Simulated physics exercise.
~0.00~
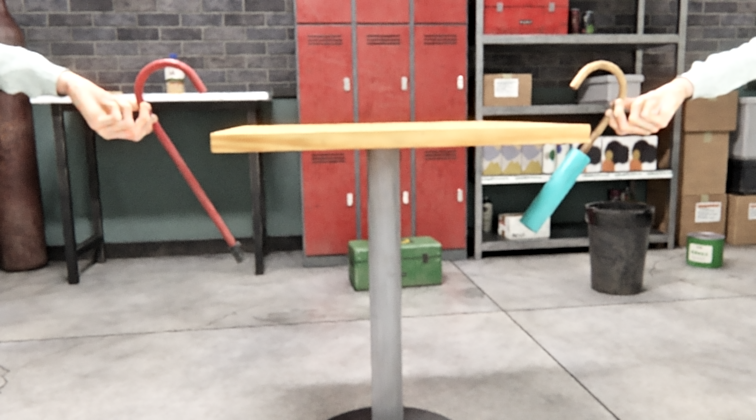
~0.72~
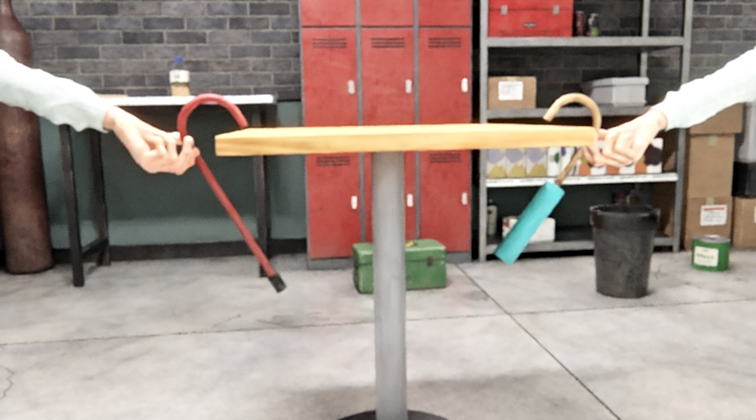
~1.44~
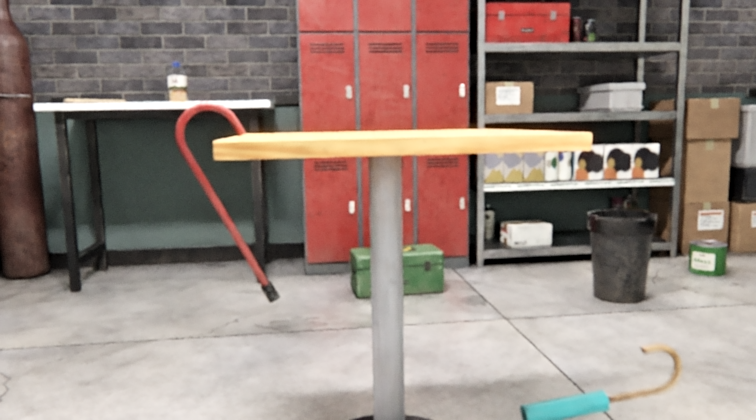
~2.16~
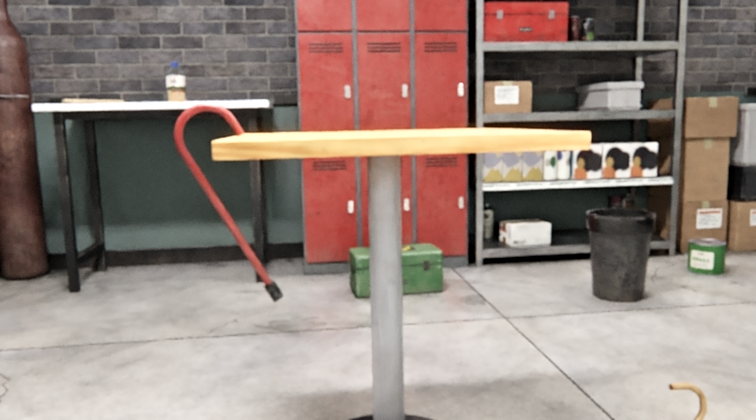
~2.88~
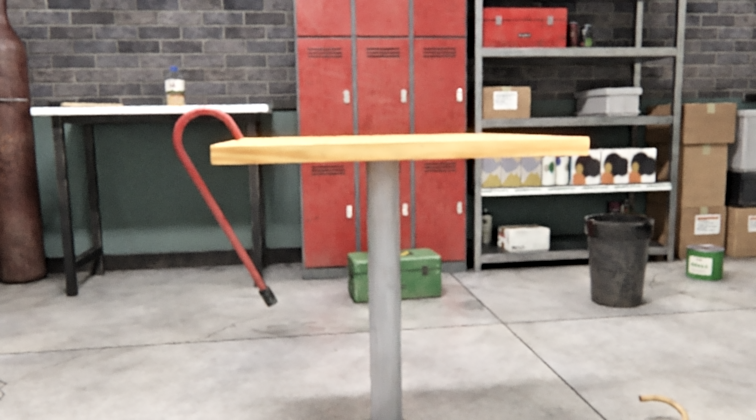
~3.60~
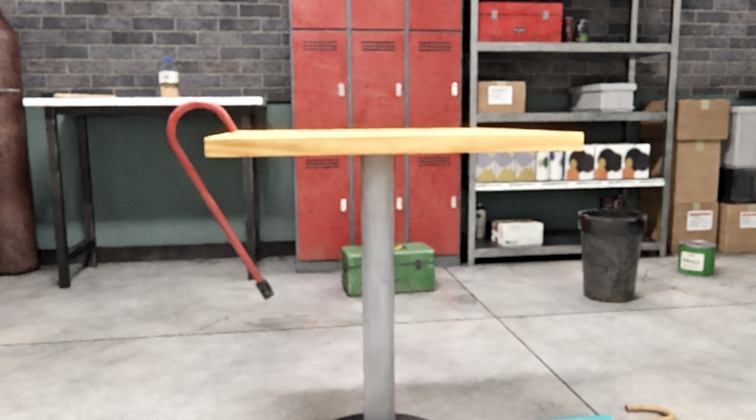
In a workshop with red lockers, metal shelves and a concrete floor, a small wooden-topped table stands on a single grey post. A hand on each side brings in a hooked object, a red cane at the left end and a turquoise umbrella with a curved handle at the right. The hands move inward and set the hooks at the table's edges, then let go and withdraw. The cane stays hanging at a slant, but the umbrella drops to the floor. It slides toward the lower right, mostly out of view, while the cane still hangs in place.
